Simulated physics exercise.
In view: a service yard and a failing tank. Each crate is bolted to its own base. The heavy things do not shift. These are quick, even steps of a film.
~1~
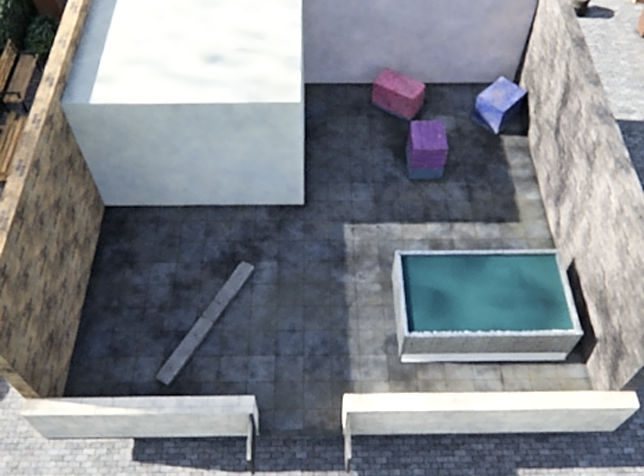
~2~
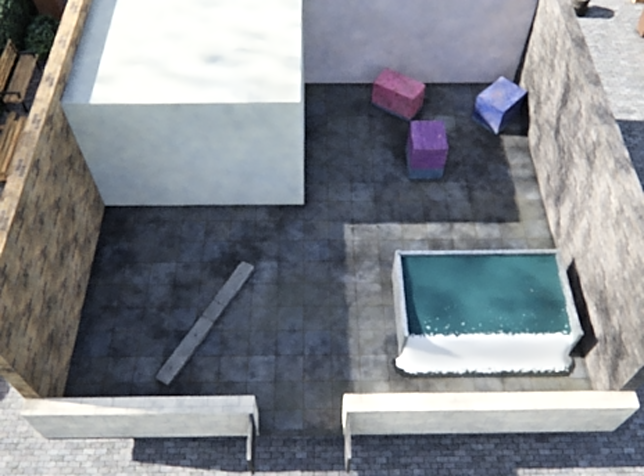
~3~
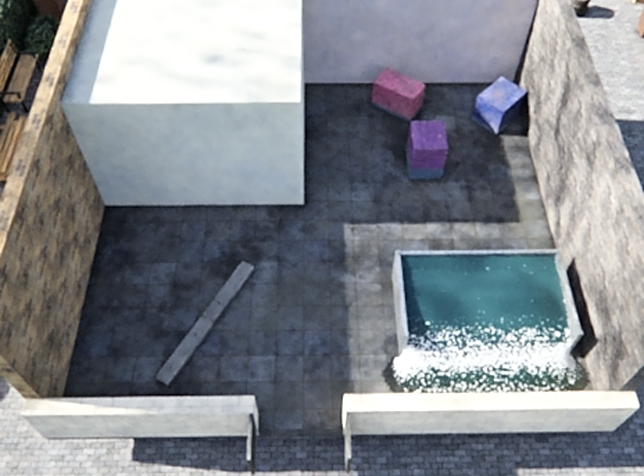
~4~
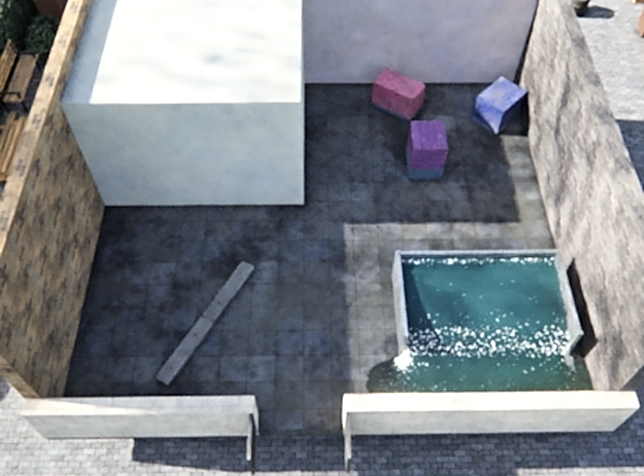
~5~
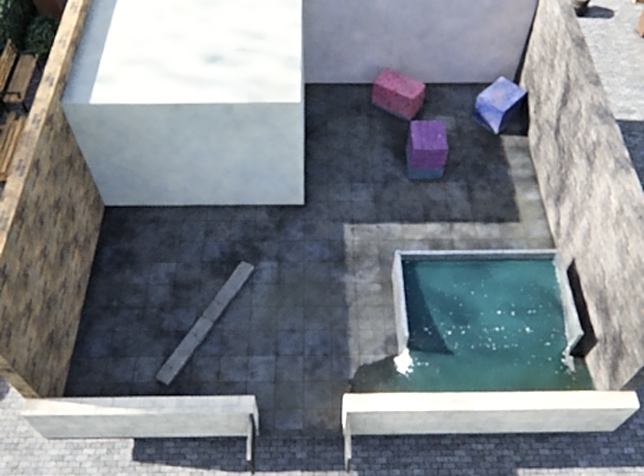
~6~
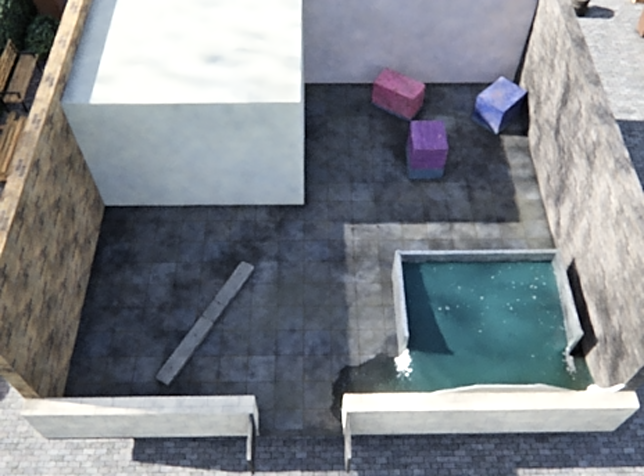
At the start, an open tank of green water stands whole and still in a walled yard, with three colored blocks behind it. Its near side gives way and water bursts out in white foam. The water spreads to the low front wall and leftward, while the blocks and plank stay still.
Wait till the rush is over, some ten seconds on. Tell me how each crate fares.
One by one: The purple crate escapes dry; the blue crate is wetted; the pink crate is wetted.
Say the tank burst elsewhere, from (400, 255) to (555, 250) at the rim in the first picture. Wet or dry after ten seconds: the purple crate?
Then: The purple crate takes water.
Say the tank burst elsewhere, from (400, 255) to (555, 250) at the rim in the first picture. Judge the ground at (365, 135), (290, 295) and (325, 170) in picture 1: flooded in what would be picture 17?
One after the other: Awash, not flooded, under water.
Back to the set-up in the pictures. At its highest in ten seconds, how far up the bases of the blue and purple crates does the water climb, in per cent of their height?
Roughly 250 per cent, then 30 per cent.
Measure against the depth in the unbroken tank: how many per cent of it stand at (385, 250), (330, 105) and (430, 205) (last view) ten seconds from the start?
About 4, 4 and 6 per cent.
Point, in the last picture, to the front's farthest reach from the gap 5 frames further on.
I would point to (237, 414).
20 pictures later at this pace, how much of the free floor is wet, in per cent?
About 50 per cent.
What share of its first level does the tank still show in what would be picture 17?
Close to 42 %.
A moment on, water covers 15 % of the floor; the purple crate not reached, the blue crate not reached, the pink crate not reached.
Next, water covers 30 % of the floor; the purple crate not reached, the blue crate not reached, the pink crate not reached.
Then, water covers 50 % of the floor; the purple crate water round its plinth, the blue crate water round its plinth, the pink crate water round its plinth.
Later, water covers 70 % of the floor; the purple crate water round its plinth, the blue crate water round its plinth, the pink crate water round its plinth.
In the end, water covers 95 % of the floor; the purple crate stayed above the water, the blue crate was topped, the pink crate was topped.
